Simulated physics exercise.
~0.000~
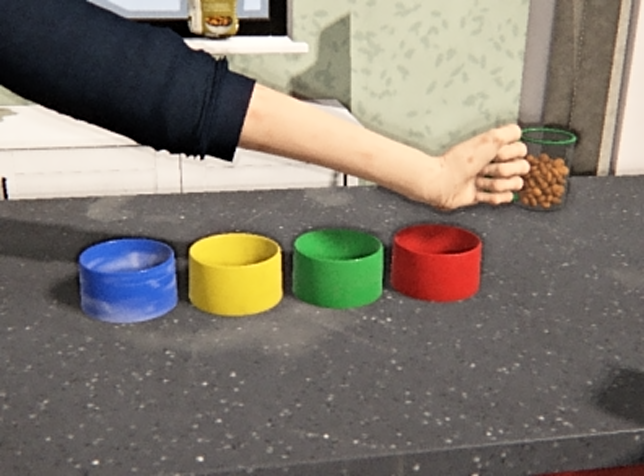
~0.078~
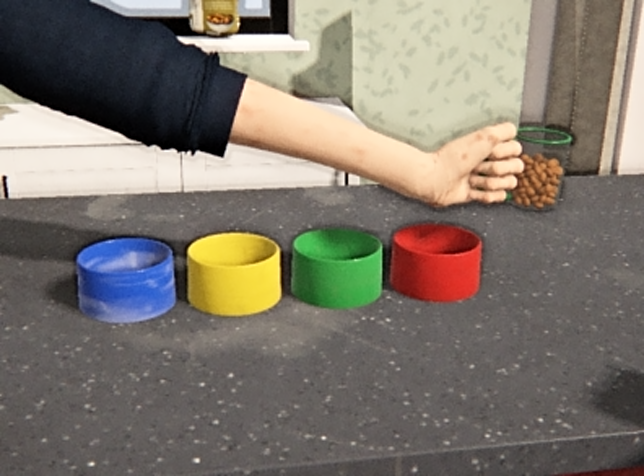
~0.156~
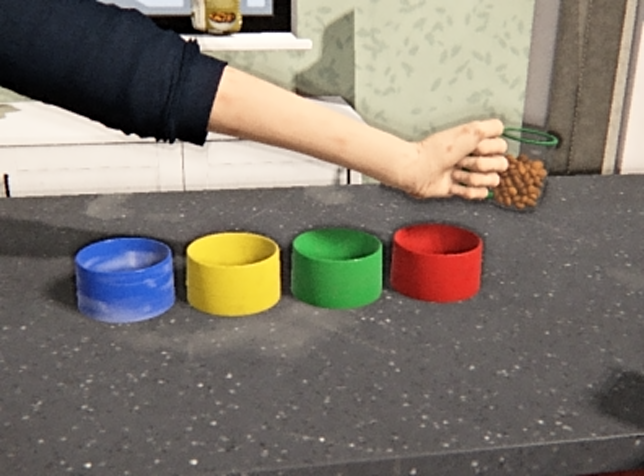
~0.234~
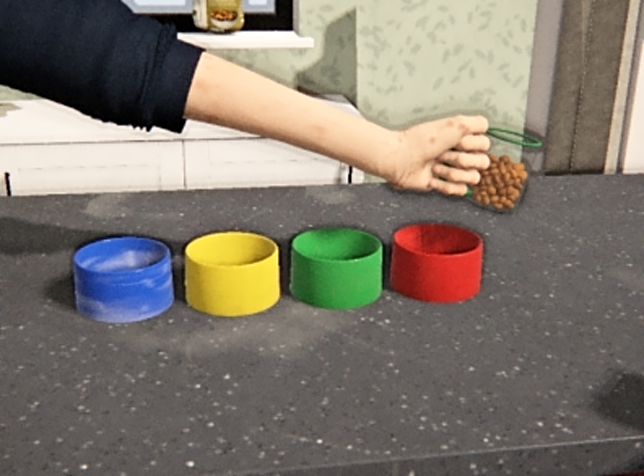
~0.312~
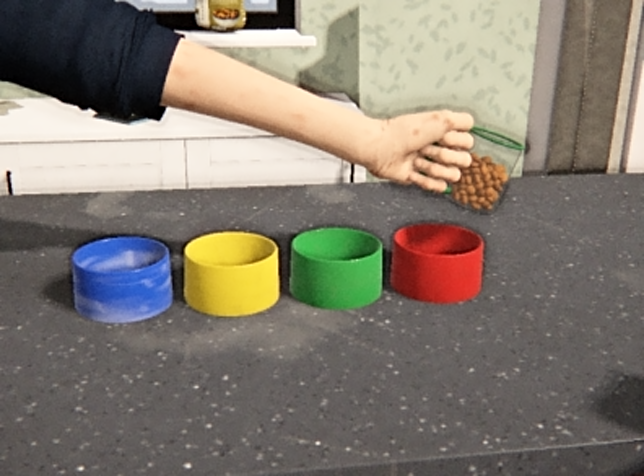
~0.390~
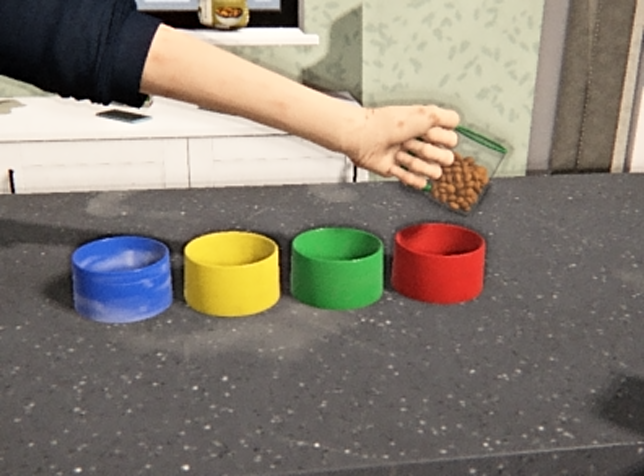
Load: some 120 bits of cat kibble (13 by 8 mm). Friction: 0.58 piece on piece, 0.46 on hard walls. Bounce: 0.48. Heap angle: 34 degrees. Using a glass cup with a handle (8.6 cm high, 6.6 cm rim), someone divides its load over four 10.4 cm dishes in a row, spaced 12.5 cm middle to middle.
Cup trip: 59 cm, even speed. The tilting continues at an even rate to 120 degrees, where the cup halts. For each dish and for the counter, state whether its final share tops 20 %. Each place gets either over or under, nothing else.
Red: I expect its count to stay within a fifth of the total; blue: I expect its count to outstrip a fifth of the total; green: I expect its count to stay within a fifth of the total; yellow: I expect its count to stay within a fifth of the total; counter: I expect its count to stay within a fifth of the total.
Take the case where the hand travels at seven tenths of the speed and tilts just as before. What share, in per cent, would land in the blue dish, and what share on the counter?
Result - blue dish: 0; counter: 20.
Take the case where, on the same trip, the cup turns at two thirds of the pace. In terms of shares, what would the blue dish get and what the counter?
In that case blue 100; counter 0.
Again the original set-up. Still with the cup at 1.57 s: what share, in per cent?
Somewhere near 90 per cent of the load.
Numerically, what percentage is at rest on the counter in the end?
Estimate: Close to 10 %.
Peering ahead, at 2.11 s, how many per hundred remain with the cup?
Some 20 per cent of the load.
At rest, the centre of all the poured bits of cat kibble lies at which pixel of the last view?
(116, 292) or so.
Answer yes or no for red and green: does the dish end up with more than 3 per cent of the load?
For red, it does not, for green, it does not.
After 1.10 s, tilt 74 degrees; cup holds 100 %.
After 1.57 s, tilt 107 degrees; cup holds 90 %, yellow 5 %.
Then, at 2.11 s, tilt 120 degrees; cup holds 20 %, blue 70 %, yellow 5 %.
By 3.0 s all is still; red 0 %, blue 85 %, green 0 %, yellow 5 %, counter 10 %.
